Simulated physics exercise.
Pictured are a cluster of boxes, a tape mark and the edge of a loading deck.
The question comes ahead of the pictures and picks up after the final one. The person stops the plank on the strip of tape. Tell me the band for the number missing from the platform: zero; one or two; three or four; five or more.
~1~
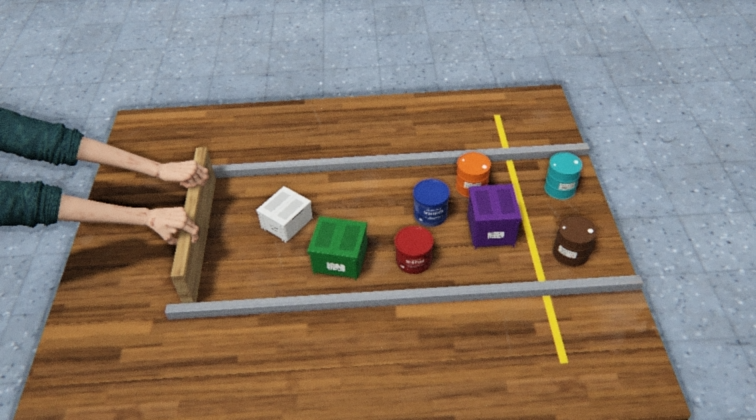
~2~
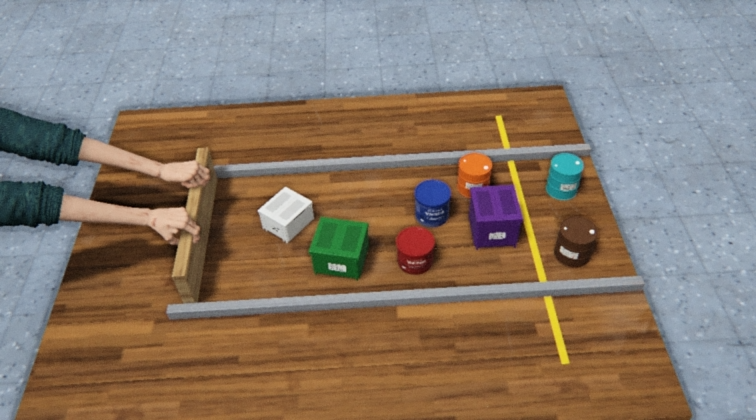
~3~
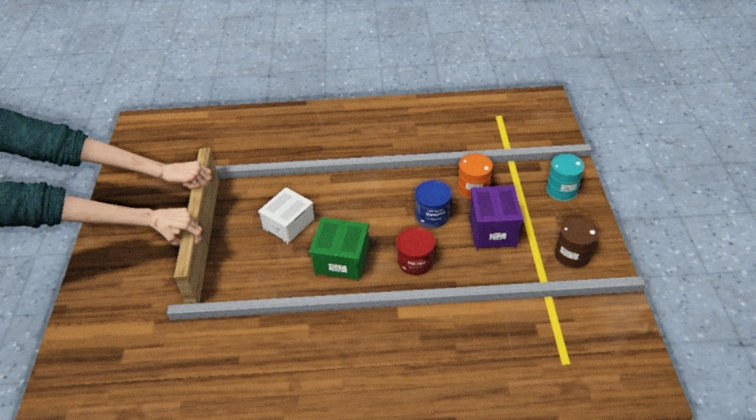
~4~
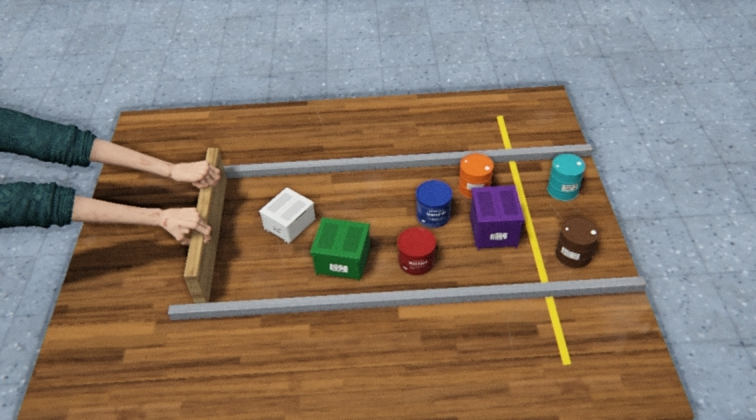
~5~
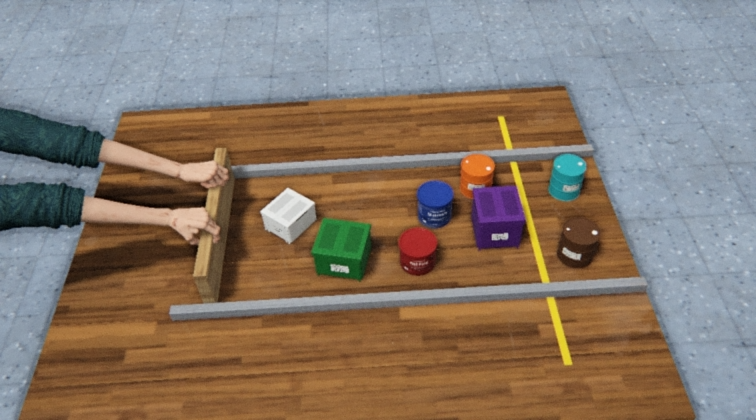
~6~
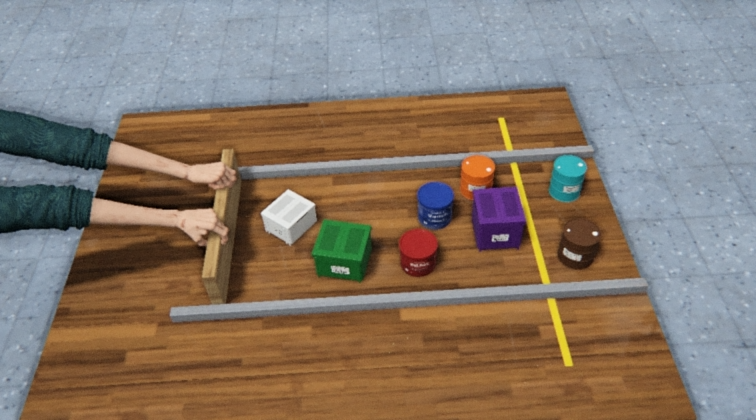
It will most likely knock one or two off.
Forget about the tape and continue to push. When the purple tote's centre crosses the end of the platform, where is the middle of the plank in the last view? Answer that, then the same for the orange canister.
The middle is at (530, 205) when it's the purple tote, and at (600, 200) when it's the orange canister.
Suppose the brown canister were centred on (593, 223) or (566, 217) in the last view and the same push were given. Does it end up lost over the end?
In turn it slips off; slips off.
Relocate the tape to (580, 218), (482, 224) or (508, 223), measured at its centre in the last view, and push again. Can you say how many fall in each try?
Ground tally per try: 5 / 0 / 0.
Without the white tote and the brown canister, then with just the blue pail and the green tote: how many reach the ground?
0 in the first case and 0 in the second.
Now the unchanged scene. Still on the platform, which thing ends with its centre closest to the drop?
It's the purple tote.
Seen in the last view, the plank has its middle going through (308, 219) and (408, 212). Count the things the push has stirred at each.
1 at one spot and 5 at the other.
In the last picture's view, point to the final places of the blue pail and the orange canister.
The blue pail finishes at (580, 194); the orange canister finishes at (549, 165).
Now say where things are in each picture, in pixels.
Turquoise canister (563, 176); brown canister (574, 241); purple tote (493, 217); plank (196, 222); tape (525, 219), in the first picture.
Brown canister (576, 242); orange canister (474, 176), in the second picture.
Purple tote (495, 218); red pail (416, 252), in the third picture.
Turquoise canister (566, 177); green tote (342, 249), in the fourth picture.
Brown canister (578, 243); white tote (289, 216), in the fifth picture.
Turquoise canister (567, 179); brown canister (579, 244); purple tote (497, 220); plank (224, 224); tape (530, 221), in the sixth picture.
Soon after, none off yet; turquoise canister at rest near (567, 179); brown canister at rest near (579, 244); purple tote at rest near (497, 220).
After that, none off yet; turquoise canister at rest near (567, 179); brown canister at rest near (579, 244); purple tote moving near (500, 218).
And then, none off yet; turquoise canister at rest near (567, 179); brown canister displaced a little near (586, 244); purple tote displaced well along near (572, 210).
In the end, the number that fall off is one or two; gone, brown canister.
